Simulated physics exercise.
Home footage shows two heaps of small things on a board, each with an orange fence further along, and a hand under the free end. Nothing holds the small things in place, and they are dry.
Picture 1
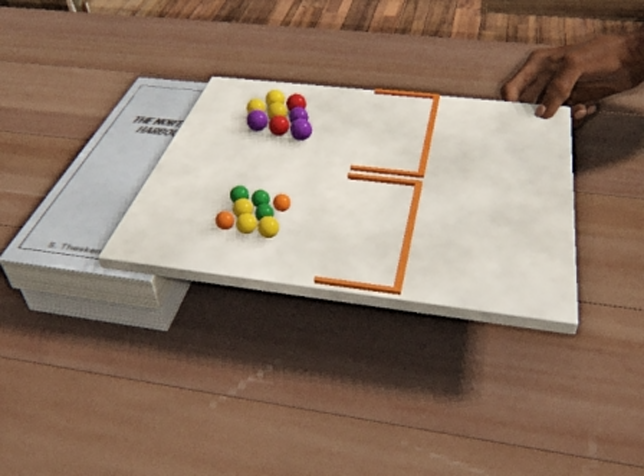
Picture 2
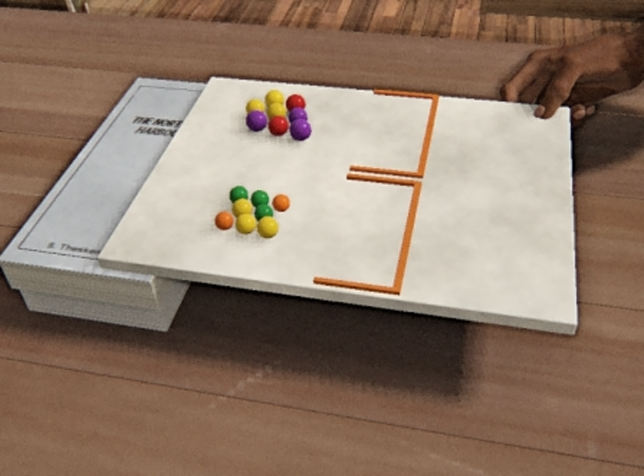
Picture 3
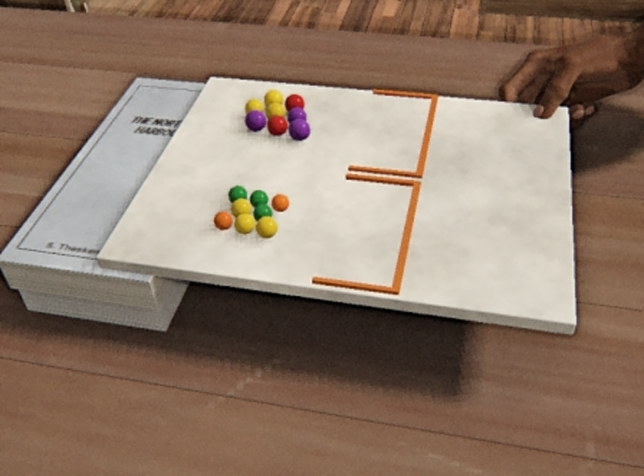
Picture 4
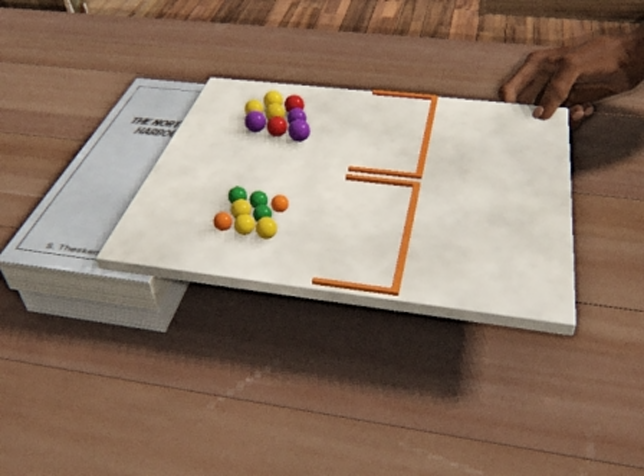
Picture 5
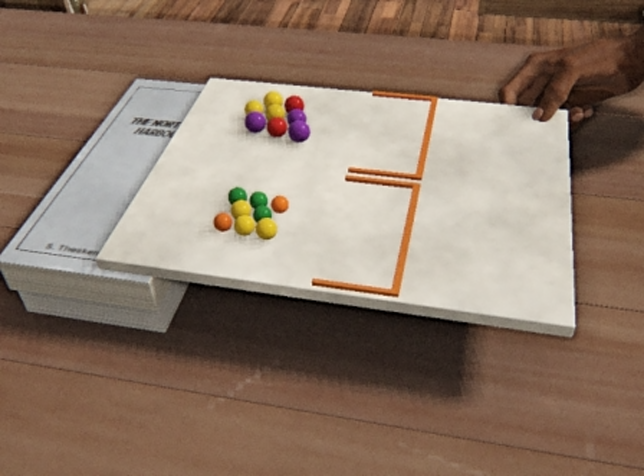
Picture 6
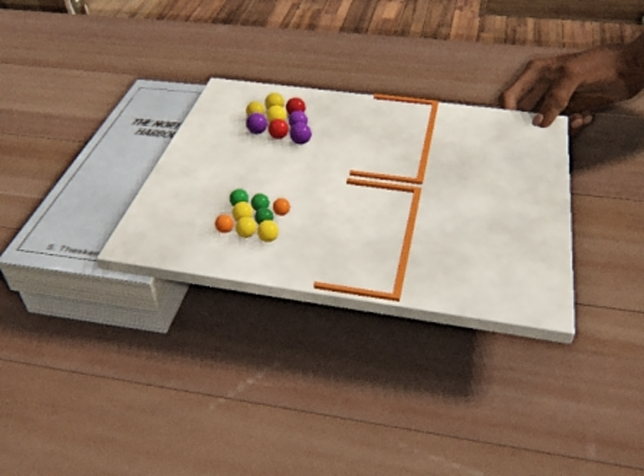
On a brown wooden table indoors, seen from above at an angle, a pale board rests with its left end on a thick grey book. Two clusters of small coloured balls sit toward its left, yellow, red and purple behind, green, yellow and orange in front, with two orange bracket-shaped fences to their right. A hand at the right end lowers it very slightly, while the balls stay put and the camera holds still.
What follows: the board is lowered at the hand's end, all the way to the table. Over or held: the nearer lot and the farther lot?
In the end the nearer lot clears its bar, and the farther lot clears its bar.
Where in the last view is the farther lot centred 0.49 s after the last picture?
Its middle is roughly at (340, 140) in the last frame.
Then, 0.22 s later than the last frame, board sloping at 6°; nearer lot where it was; farther lot where it was.
Then, 0.49 s later than the last frame, board sloping at 11°; nearer lot on its way down; farther lot on its way down.
Then, 0.78 s later than the last frame, board resting at 13°; nearer lot roughly two thirds past its bar; farther lot the larger part past its bar.
When it is over, board resting at 13°; nearer lot roughly two thirds past its bar; farther lot every one past its bar.
